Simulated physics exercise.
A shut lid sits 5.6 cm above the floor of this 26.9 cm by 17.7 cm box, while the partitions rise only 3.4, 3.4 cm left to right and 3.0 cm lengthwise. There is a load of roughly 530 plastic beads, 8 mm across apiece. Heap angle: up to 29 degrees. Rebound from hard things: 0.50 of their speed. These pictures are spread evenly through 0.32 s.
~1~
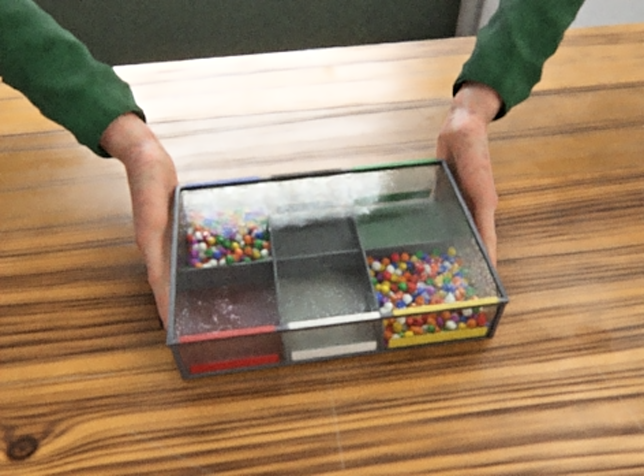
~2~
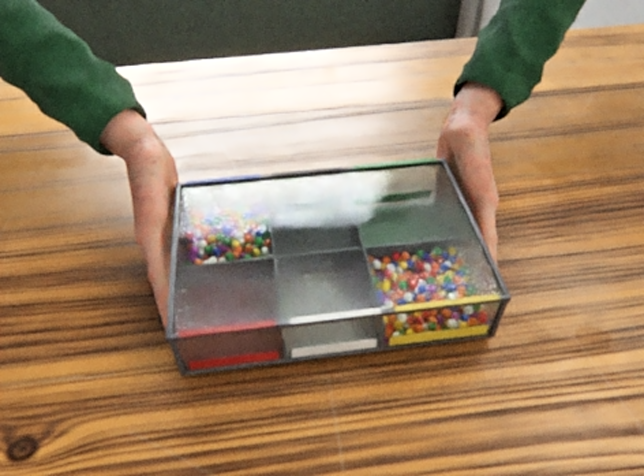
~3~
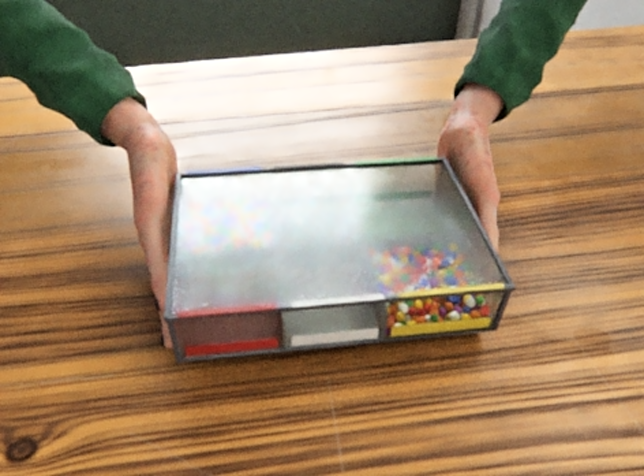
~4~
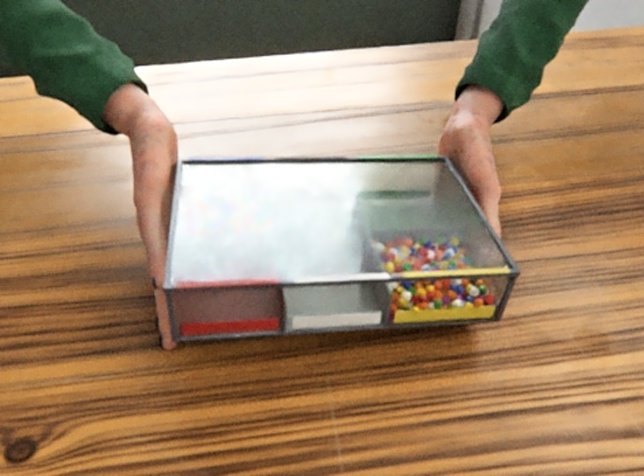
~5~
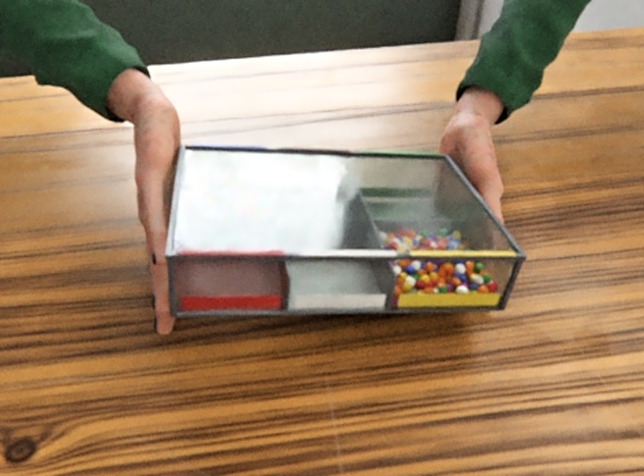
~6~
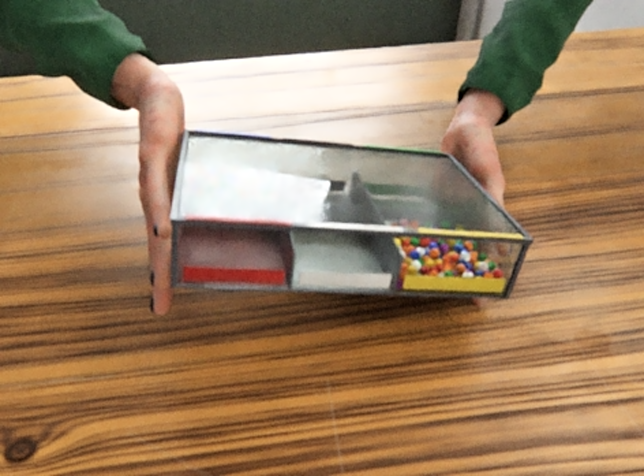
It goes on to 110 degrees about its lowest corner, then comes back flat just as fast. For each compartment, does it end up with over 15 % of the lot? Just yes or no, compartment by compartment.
Red gets a no, blue gets a yes, green gets a yes, yellow gets a no, white gets a no, black gets a no.
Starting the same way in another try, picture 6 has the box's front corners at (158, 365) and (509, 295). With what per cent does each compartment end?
Red 50; blue 10; green 0; yellow 35; white 10; black 0.
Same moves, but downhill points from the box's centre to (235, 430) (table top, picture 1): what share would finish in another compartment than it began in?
That comes to around 65 per cent.
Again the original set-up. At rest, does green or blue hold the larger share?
More settles in the green compartment.
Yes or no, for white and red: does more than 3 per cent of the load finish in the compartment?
So white is a miss and red is a miss.
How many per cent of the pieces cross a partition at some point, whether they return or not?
That share comes to about 55 per cent.
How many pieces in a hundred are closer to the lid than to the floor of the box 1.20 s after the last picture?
About 60 %.
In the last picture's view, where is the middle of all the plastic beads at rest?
Centre at rest, approx.: (382, 223) px.
Then, 1.20 s after the last picture, tilt 110 degrees; blue 40 %, green 30 %, yellow 20 %, black 10 %.
Then, 2.01 s after the last picture, tilt 48 degrees; blue 35 %, green 50 %, yellow 10 %, black 5 %.
Then, 2.83 s after the last picture, tilt 0 degrees; blue 35 %, green 50 %, yellow 10 %, black 5 %.
In the end, red 0 %, blue 35 %, green 50 %, yellow 10 %, white 0 %, black 5 %.
